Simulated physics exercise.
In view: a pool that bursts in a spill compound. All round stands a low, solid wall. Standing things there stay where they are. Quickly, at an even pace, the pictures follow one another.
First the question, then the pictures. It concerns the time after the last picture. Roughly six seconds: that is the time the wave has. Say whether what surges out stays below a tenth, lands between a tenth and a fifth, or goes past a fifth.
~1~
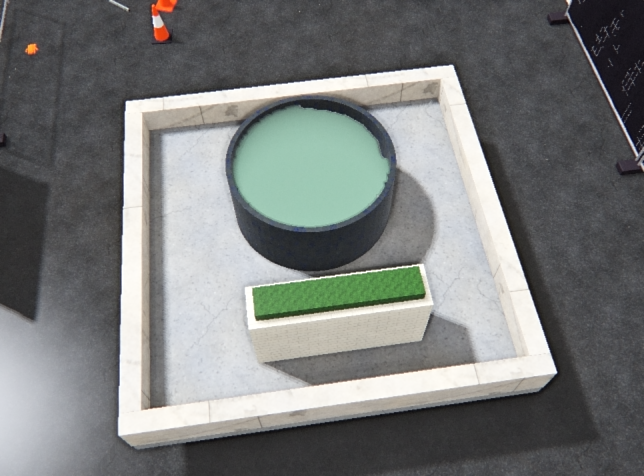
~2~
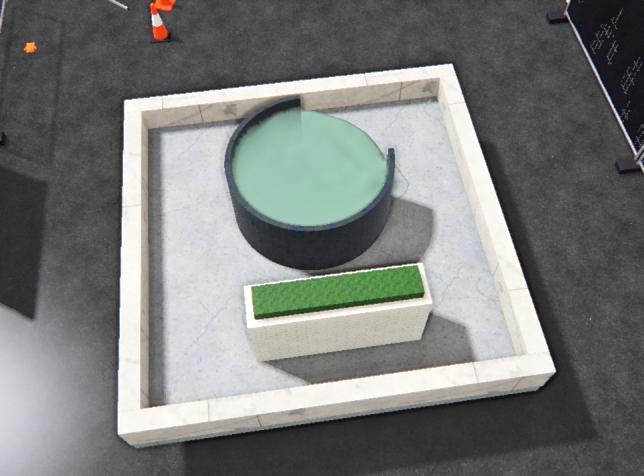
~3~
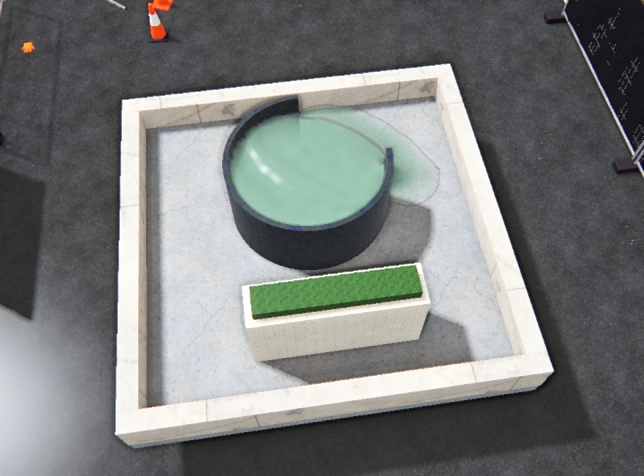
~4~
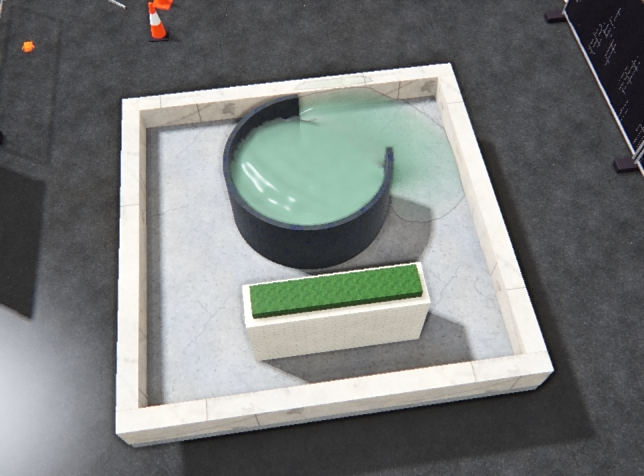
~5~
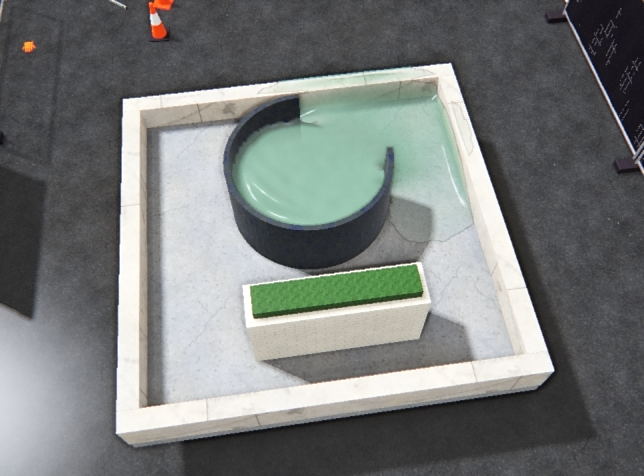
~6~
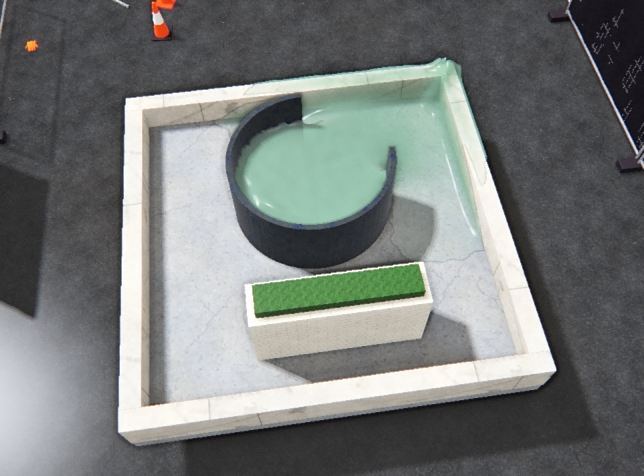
It lands between a tenth and a fifth.
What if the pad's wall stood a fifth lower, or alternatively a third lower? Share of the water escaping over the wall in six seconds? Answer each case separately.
I'd expect around 22 per cent for the first wall and around 30 per cent for the second.
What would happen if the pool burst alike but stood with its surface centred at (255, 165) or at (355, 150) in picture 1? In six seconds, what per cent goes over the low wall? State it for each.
12 %, then 20 %.
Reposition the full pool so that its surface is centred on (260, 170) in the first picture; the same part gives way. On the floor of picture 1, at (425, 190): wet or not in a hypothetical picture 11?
Submerged.
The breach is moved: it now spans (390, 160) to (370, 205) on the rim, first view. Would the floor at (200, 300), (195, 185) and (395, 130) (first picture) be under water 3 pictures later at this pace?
As listed: Free of water, dry, free of water.
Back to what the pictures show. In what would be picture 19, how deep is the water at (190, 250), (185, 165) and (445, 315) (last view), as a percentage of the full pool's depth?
About 2, 6 and 8 per cent.
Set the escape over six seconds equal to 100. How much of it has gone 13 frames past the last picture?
Somewhere around 95 per cent, I'd say.
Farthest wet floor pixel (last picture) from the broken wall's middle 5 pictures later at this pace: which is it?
Look around (515, 364).
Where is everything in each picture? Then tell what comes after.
In the first frame, the round pool at (311, 163) is whole and still.
In the second frame, the front is at (396, 194), out from the gap on the round pool's far side.
In the third frame, the front is at (431, 186), out from the gap on the round pool's far side.
In the fourth frame, water pours out on the round pool's far side and has run to (463, 188).
In the fifth frame, water pours out on the round pool's far side and has run to (472, 217).
In the sixth frame, the front is at (483, 243), out from the gap on the round pool's far side.
A moment on, water covers 30 % of the floor; the low wall has let 3 % over.
Next, water covers 40 % of the floor; the low wall has let 7 % over.
Then, water covers 60 % of the floor; the low wall has let 15 % over.
Later, water covers 80 % of the floor; the low wall has let 15 % over.
In the end, water covers 85 % of the floor; the low wall has let 15 % over.
